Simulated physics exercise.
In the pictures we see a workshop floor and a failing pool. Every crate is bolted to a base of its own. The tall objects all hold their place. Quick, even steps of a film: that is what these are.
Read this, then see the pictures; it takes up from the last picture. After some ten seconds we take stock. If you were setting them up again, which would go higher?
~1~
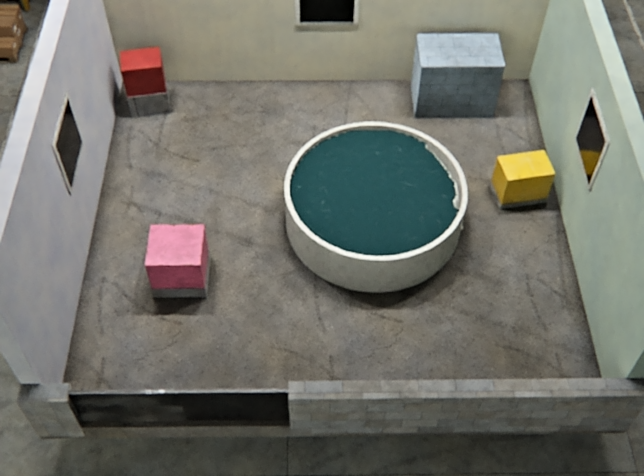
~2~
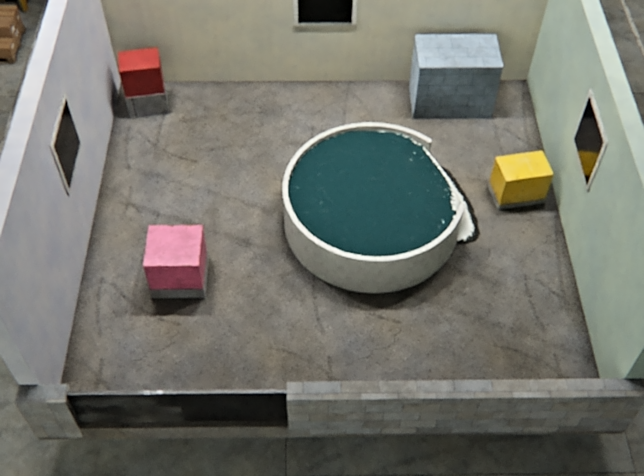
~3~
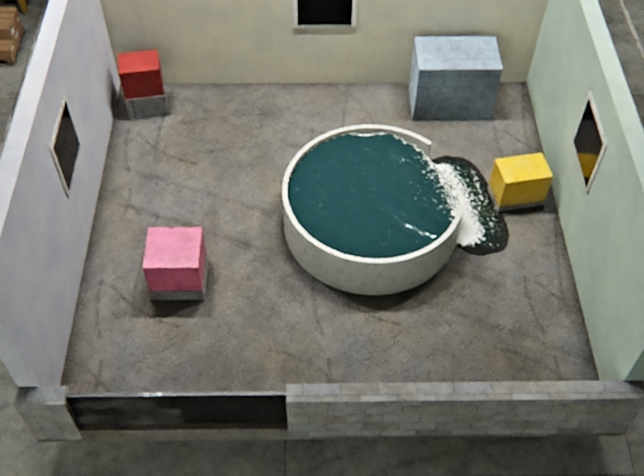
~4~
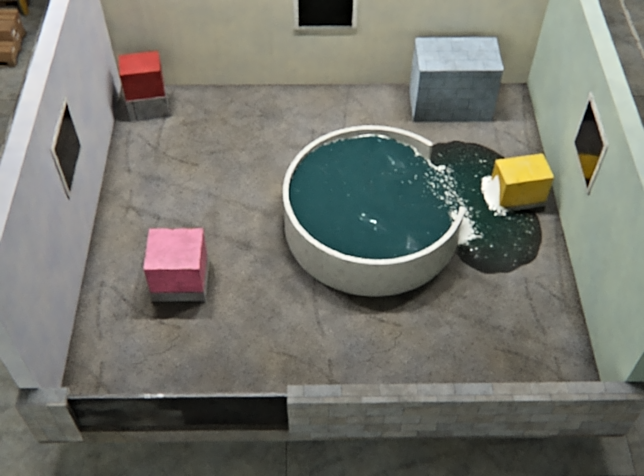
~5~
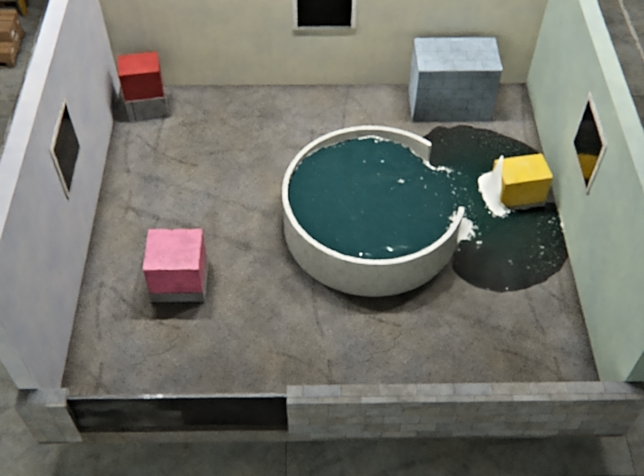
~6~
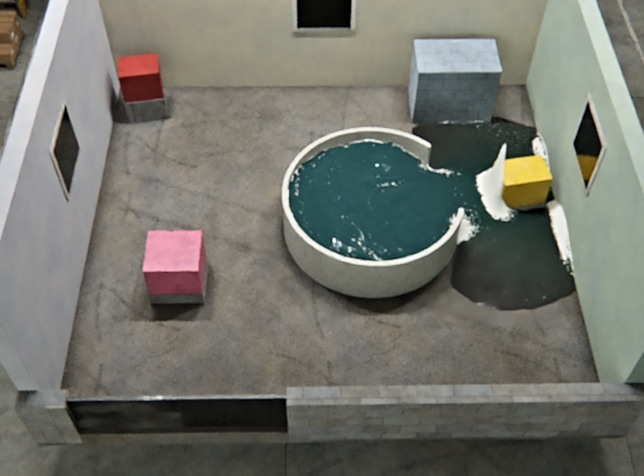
The red crate is spared; the pink crate is spared; the yellow crate is hit by the water.
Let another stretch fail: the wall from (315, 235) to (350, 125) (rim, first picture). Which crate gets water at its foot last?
The one in yellow.
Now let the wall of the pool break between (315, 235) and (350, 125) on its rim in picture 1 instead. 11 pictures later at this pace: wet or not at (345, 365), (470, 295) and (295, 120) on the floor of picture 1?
First: Spared by the leak. Second: Spared by the leak. Third: Reached by the flood.
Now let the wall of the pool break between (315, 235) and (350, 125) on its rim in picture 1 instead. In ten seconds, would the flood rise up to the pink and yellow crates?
Pink: Overtopped; yellow: Overtopped.
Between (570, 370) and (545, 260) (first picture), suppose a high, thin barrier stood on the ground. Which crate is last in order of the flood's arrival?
The crate marked pink.
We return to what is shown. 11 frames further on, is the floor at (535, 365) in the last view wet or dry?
That point would be inundated.
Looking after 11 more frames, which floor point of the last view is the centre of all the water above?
About (431, 210).
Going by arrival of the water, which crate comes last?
Last of all: The one in pink.
A moment on, water covers 15 % of the floor; the red crate not reached, the pink crate not reached, the yellow crate water round its plinth.
Next, water covers 25 % of the floor; the red crate not reached, the pink crate not reached, the yellow crate water round its plinth.
Then, water covers 55 % of the floor; the red crate water round its plinth, the pink crate not reached, the yellow crate water round its plinth.
Later, water covers 95 % of the floor; the red crate water round its plinth, the pink crate water round its plinth, the yellow crate water round its plinth.
In the end, water covers 100 % of the floor; the red crate stayed above the water, the pink crate stayed above the water, the yellow crate was topped.
